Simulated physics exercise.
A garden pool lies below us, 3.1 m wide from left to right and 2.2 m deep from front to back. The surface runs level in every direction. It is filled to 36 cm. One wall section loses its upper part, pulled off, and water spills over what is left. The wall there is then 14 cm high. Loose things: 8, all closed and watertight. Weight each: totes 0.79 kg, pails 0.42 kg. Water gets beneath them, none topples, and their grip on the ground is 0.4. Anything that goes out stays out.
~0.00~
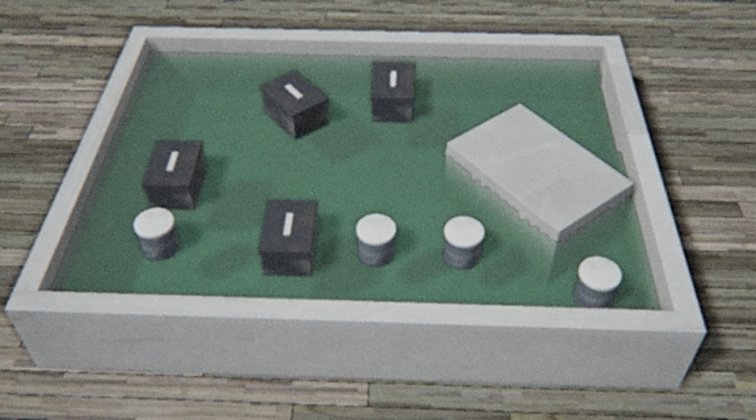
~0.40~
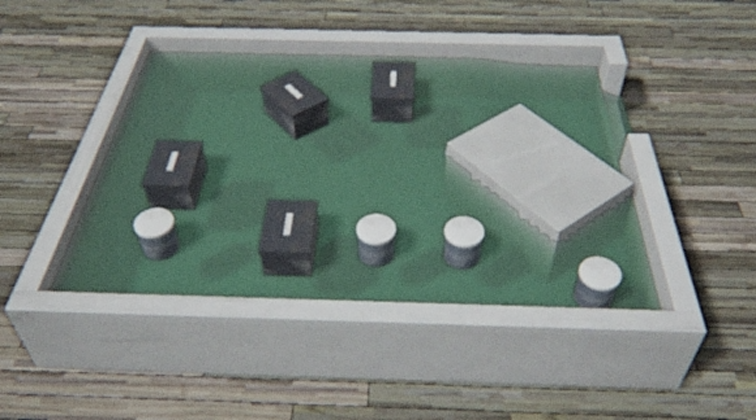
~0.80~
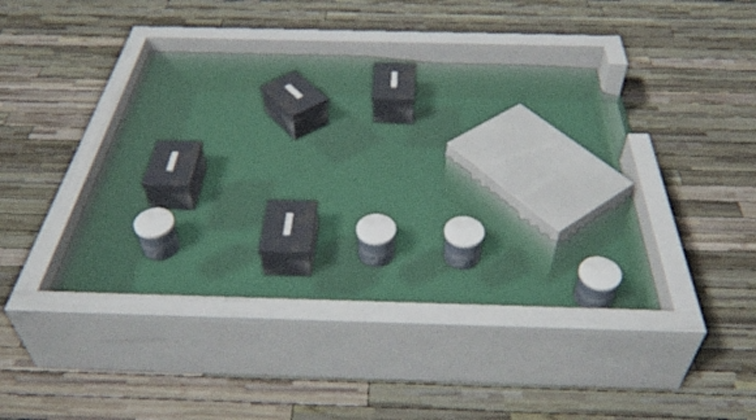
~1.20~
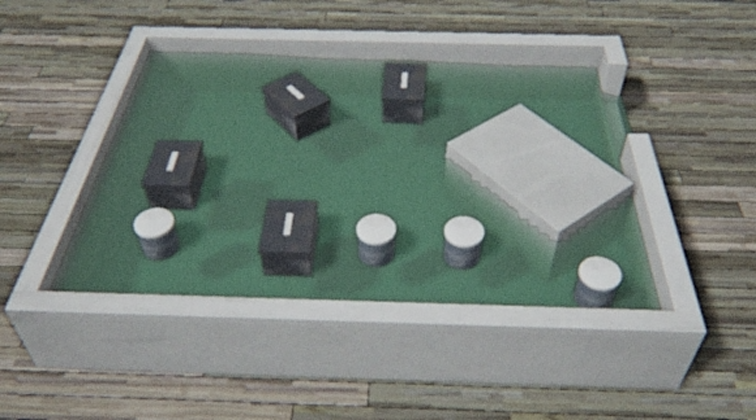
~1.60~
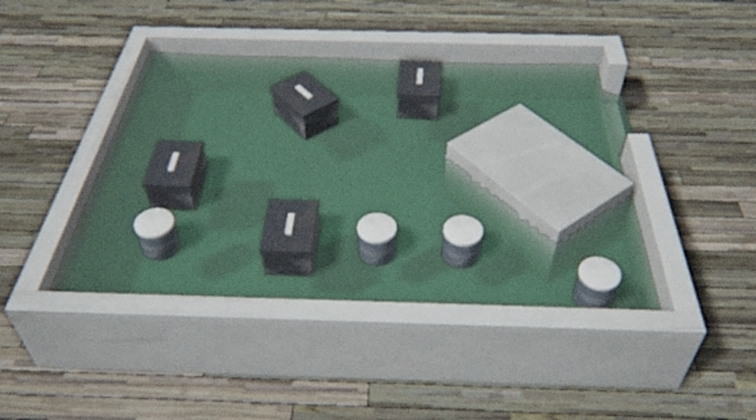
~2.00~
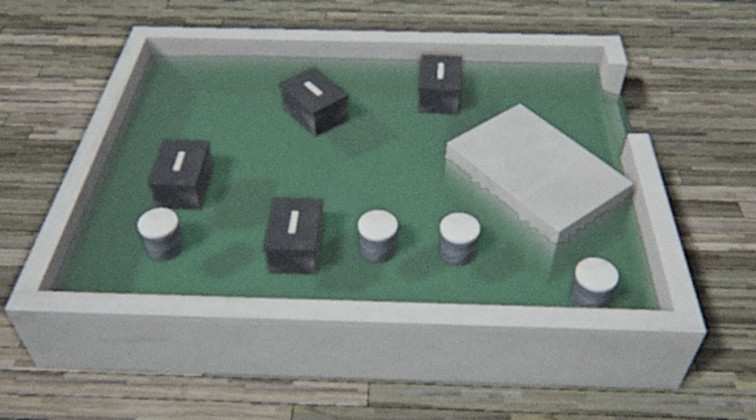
Two dark totes floating at the back of a garden pool, seen from above at a fixed angle, drift right after the upper part of the right wall's far section comes away. Two more dark boxes sit left and front, with white-topped cylinders along the near side and a large pale block at right. The rearmost tote moves first and farthest, the other following more slowly, while the rest barely shift.
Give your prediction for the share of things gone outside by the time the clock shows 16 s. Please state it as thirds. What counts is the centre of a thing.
Looks like it stays below a third.
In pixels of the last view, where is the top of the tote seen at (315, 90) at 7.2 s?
Look around (415, 71) in the last view.
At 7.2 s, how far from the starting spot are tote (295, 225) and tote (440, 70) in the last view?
In order: 20 cm, then gone out.
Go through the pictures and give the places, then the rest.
The first frame shows a tote at (393, 80) floats; a tote at (294, 93) floats; 36 cm deep round most things; 0 of 8 have shifted.
The second frame shows a tote at (393, 80), afloat; a tote at (294, 93) floats; 36 cm deep round most things; 0 of 8 have shifted.
The third frame shows a tote at (394, 81), afloat; a tote at (294, 93), afloat; 36 cm deep round most things; 0 of 8 have shifted.
The fourth frame shows a tote at (404, 81), afloat, 7 cm from its start; a tote at (296, 94), afloat; 36 cm deep round most things; 1 of 8 have shifted.
The fifth frame shows a tote at (420, 77), afloat, 18 cm from its start; a tote at (304, 93) floats, 6 cm from its start; about 2150 L in view; 2 of 8 have shifted.
The sixth frame shows a tote at (441, 72), afloat, 32 cm from its start; a tote at (314, 90), afloat, 13 cm from its start; about 2120 L in view; 2 of 8 have shifted.
After 3.2 s 0 of 8 are out; 8 afloat.
After 7.2 s 1 of 8 are out; 7 afloat.
After 12.0 s 1 of 8 are out; 7 afloat.
After 16.0 s 2 of 8 are out; 6 afloat.
